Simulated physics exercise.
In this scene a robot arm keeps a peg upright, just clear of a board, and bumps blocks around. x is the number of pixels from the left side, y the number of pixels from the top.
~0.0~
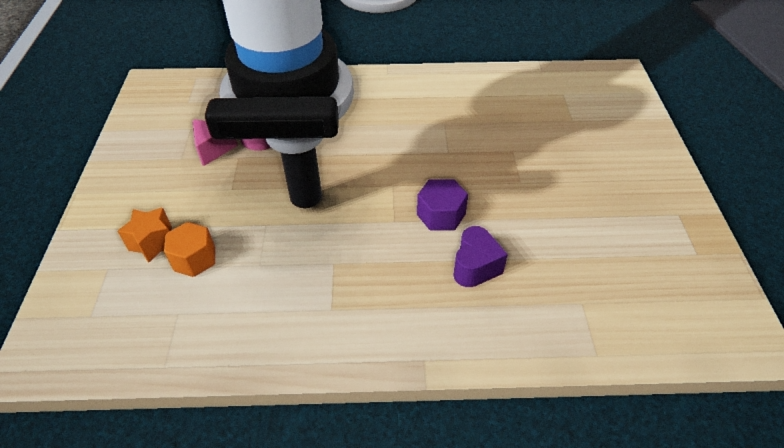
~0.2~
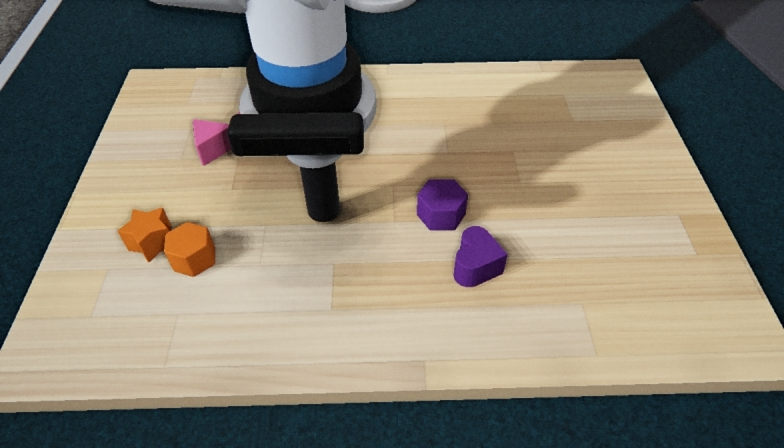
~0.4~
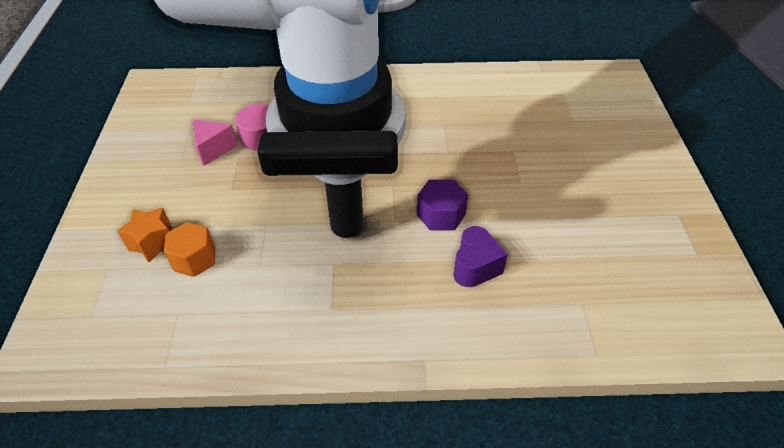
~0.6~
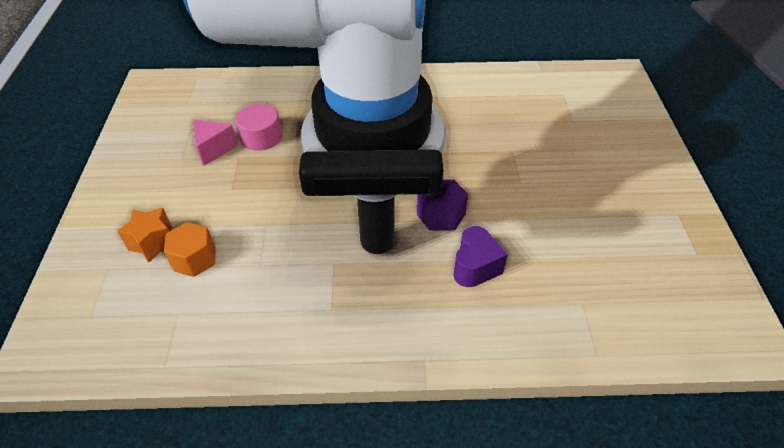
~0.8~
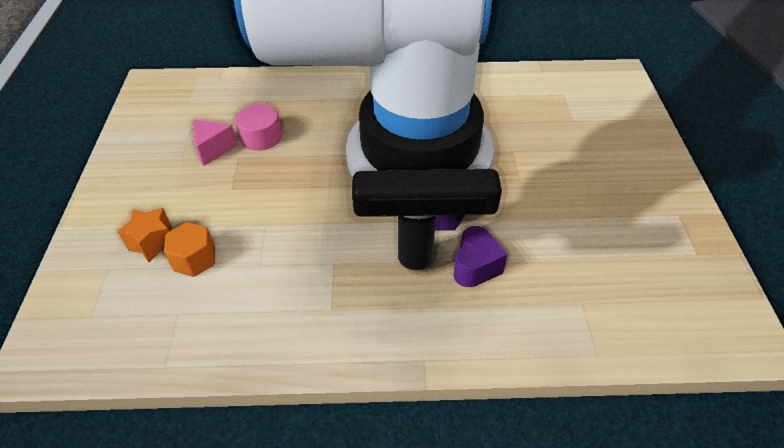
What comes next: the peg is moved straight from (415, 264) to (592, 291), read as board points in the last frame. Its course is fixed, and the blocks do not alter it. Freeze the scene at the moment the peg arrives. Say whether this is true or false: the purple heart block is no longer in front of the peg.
It is true.
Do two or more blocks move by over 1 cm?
I'd say no.
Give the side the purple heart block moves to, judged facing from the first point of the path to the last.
It goes left.
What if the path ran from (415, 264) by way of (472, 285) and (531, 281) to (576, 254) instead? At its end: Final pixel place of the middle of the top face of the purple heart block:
At (531, 227).
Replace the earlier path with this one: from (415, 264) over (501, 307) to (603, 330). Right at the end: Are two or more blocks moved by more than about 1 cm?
No, that is not how it ends up.
The first path, step by step. One third of the way, peg at (475, 266); purple heart block at (512, 248), turned 25° anticlockwise.
Two thirds of the way, peg at (535, 275); purple heart block at (567, 248), turned 50° anticlockwise.
At the end, peg at (595, 283); purple hexagon still; purple heart block at (597, 242), turned 100° anticlockwise.
